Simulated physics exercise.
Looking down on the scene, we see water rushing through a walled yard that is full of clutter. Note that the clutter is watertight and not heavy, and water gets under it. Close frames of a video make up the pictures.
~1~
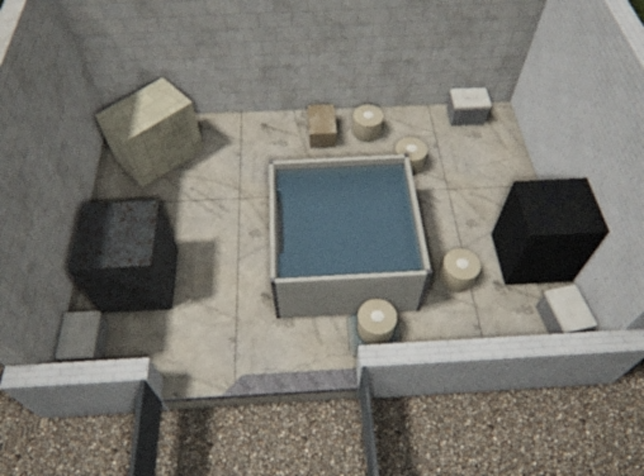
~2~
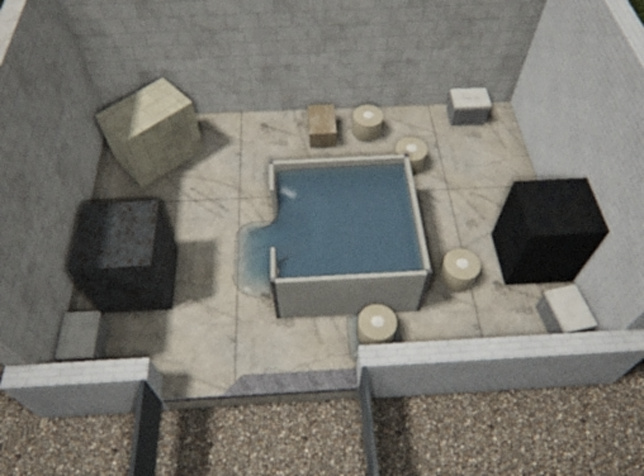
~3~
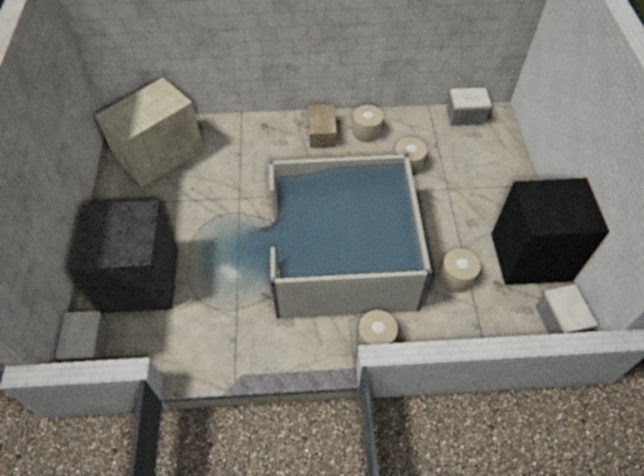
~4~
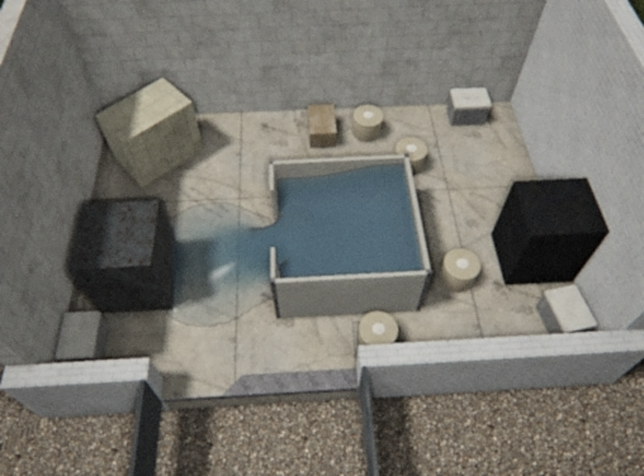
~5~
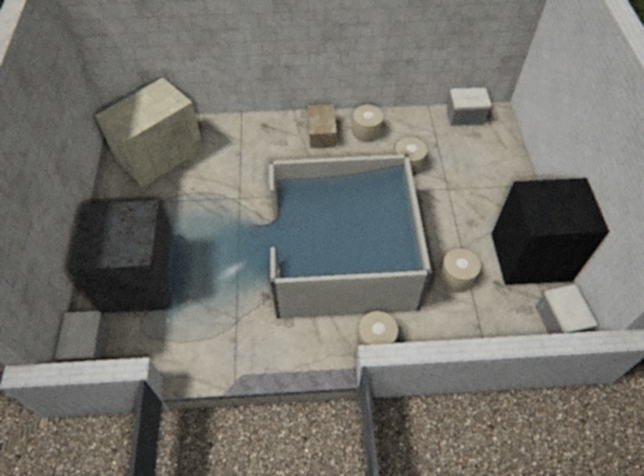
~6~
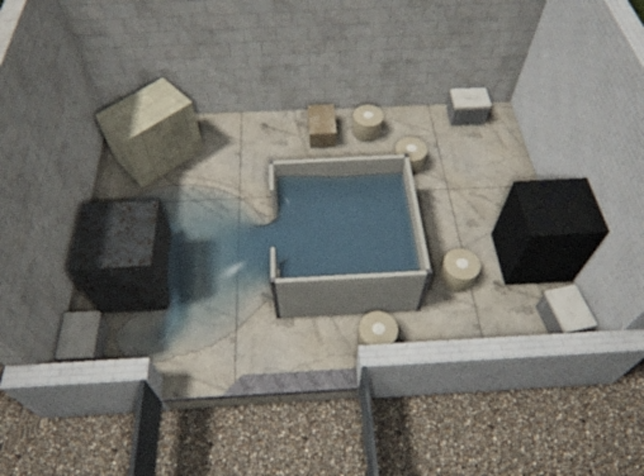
In a walled yard cluttered with blocks and round tubs, water pours left through a gap in a square central pool and spreads across the pale floor to a dark block, while the surrounding objects barely move.
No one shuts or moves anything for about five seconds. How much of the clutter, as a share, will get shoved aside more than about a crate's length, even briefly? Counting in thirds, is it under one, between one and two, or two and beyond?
It stays in the middle third.
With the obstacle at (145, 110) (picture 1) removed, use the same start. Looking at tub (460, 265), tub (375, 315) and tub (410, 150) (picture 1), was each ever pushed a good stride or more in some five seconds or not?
Fell short, fell short and went the distance.
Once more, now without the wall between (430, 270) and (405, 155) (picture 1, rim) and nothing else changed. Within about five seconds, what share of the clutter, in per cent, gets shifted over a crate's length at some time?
90 percent, give or take.
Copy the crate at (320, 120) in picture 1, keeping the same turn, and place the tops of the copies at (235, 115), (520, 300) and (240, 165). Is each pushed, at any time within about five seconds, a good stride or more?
Each in turn: Pushed clear, stays in place, pushed clear.
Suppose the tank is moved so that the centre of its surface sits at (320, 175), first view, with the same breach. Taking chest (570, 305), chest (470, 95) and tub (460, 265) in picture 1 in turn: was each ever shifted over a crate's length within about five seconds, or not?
Results in order: Never that far / never that far / never that far.
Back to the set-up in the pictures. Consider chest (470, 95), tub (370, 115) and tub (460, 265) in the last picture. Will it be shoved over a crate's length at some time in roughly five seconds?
The first comes out not so far, the second driven that far, the last not so far.
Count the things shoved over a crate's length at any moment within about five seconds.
So, 4 of them.
A moment on, 0 of 8 are well off their spots; 0 afloat.
Next, 0 of 8 are well off their spots; 1 afloat.
Later, 0 of 8 are well off their spots; 1 afloat.
In the end, 4 of 8 are well off their spots, and 4 have been at some point; 1 afloat.
